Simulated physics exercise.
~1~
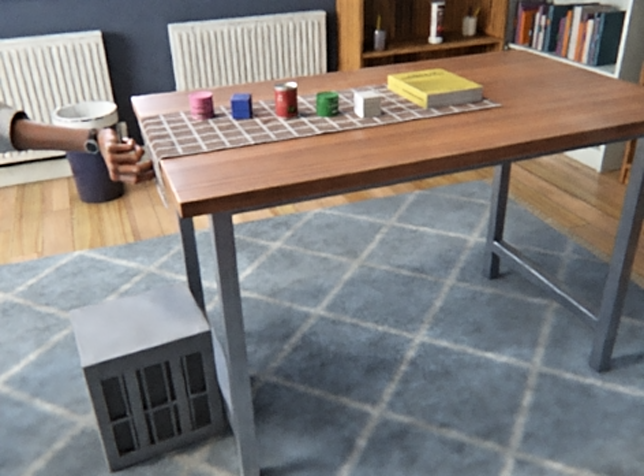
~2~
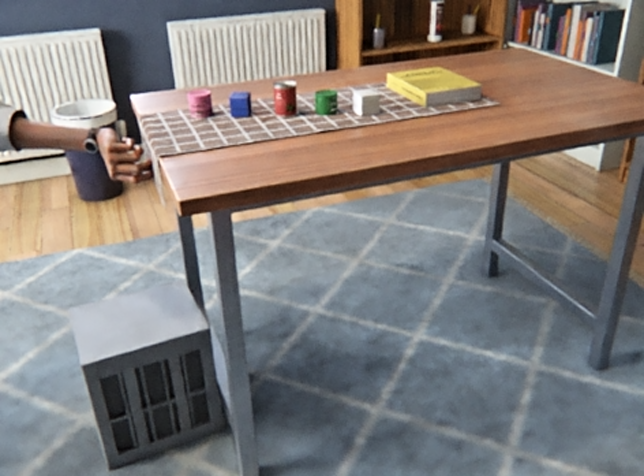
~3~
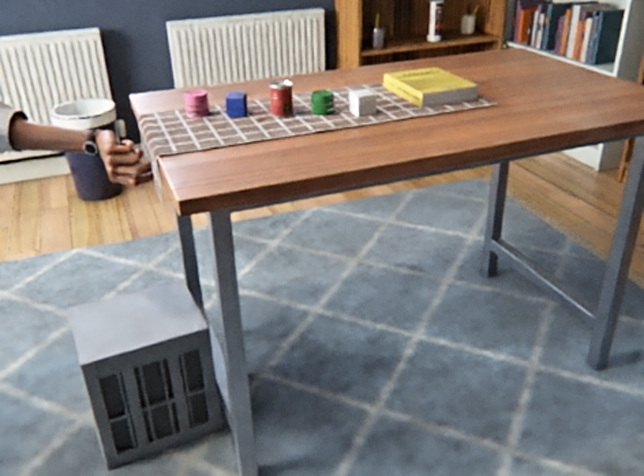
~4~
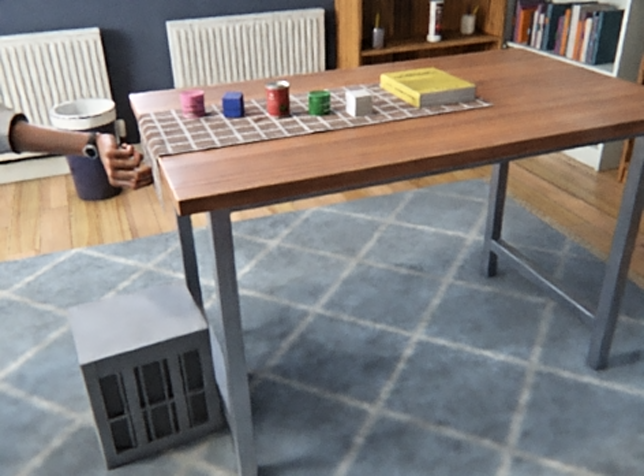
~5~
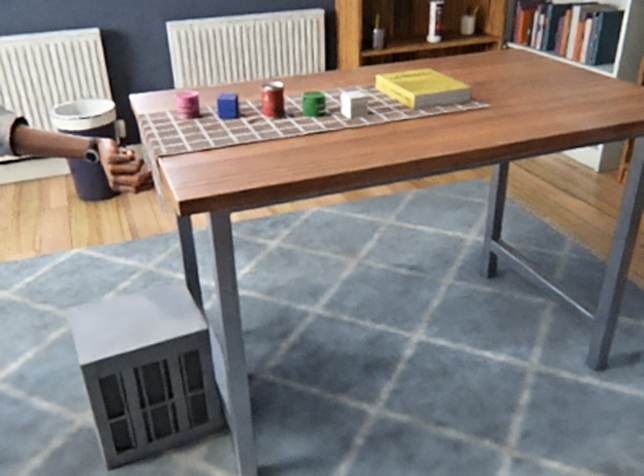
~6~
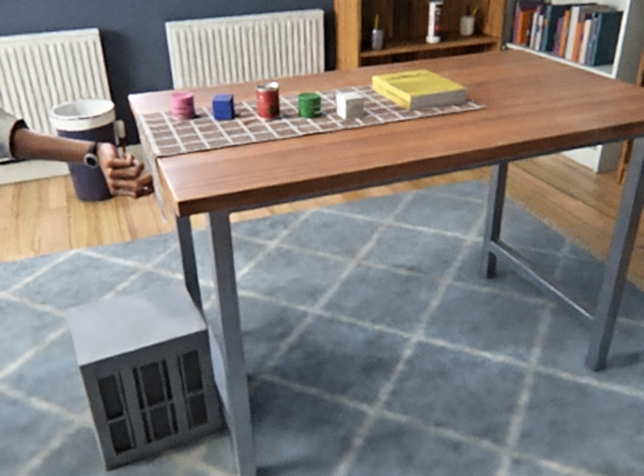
At first, a brown checked cloth lies across a wooden desk with five small colourful objects and a yellow book on it, while a hand reaches in at the left edge. The cloth then slides slightly left, carrying everything on it along, as the hand lowers a little and the grey crate below stays still.
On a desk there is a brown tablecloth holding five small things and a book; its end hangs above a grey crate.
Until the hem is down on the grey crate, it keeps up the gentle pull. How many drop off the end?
Most likely just three will go over the edge.
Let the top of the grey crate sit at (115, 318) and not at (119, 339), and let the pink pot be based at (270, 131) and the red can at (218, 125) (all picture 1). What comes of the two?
Result: Pink pot gone, red can gone.
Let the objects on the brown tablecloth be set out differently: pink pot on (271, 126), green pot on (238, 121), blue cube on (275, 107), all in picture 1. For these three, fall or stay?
Pink pot - leaves the top. Green pot - leaves the top. Blue cube - leaves the top.
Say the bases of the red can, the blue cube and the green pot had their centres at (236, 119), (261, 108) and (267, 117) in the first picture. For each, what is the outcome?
Red can dropped, blue cube dropped, green pot dropped.
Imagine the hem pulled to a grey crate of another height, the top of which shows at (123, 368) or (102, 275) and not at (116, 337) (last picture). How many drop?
In that event, 4 and 1.
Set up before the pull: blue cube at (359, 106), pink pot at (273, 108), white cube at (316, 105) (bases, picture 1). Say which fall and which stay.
The blue cube keeps its place on top, the pink pot tumbles off, the white cube holds on.
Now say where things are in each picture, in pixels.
In the first frame, hem (168, 209); pink pot (201, 94); blue cube (241, 96); red can (286, 86); green pot (327, 94); white cube (367, 94); top of the crate (119, 339).
In the second frame, hem (165, 208); pink pot (199, 93).
In the third frame, hem (164, 211); blue cube (236, 94).
In the fourth frame, hem (164, 215); red can (278, 84); top of the crate (117, 336).
In the fifth frame, hem (168, 219); green pot (314, 94).
In the sixth frame, hem (166, 224); pink pot (182, 95); blue cube (222, 97); red can (267, 87); green pot (309, 95); white cube (350, 95).
Soon after, hem near (165, 283); pink pot and blue cube gone.
After that, hem on the crate; pink pot, blue cube and red can gone.
In the end, hem on the crate; pink pot, blue cube and red can gone. It carries off three.
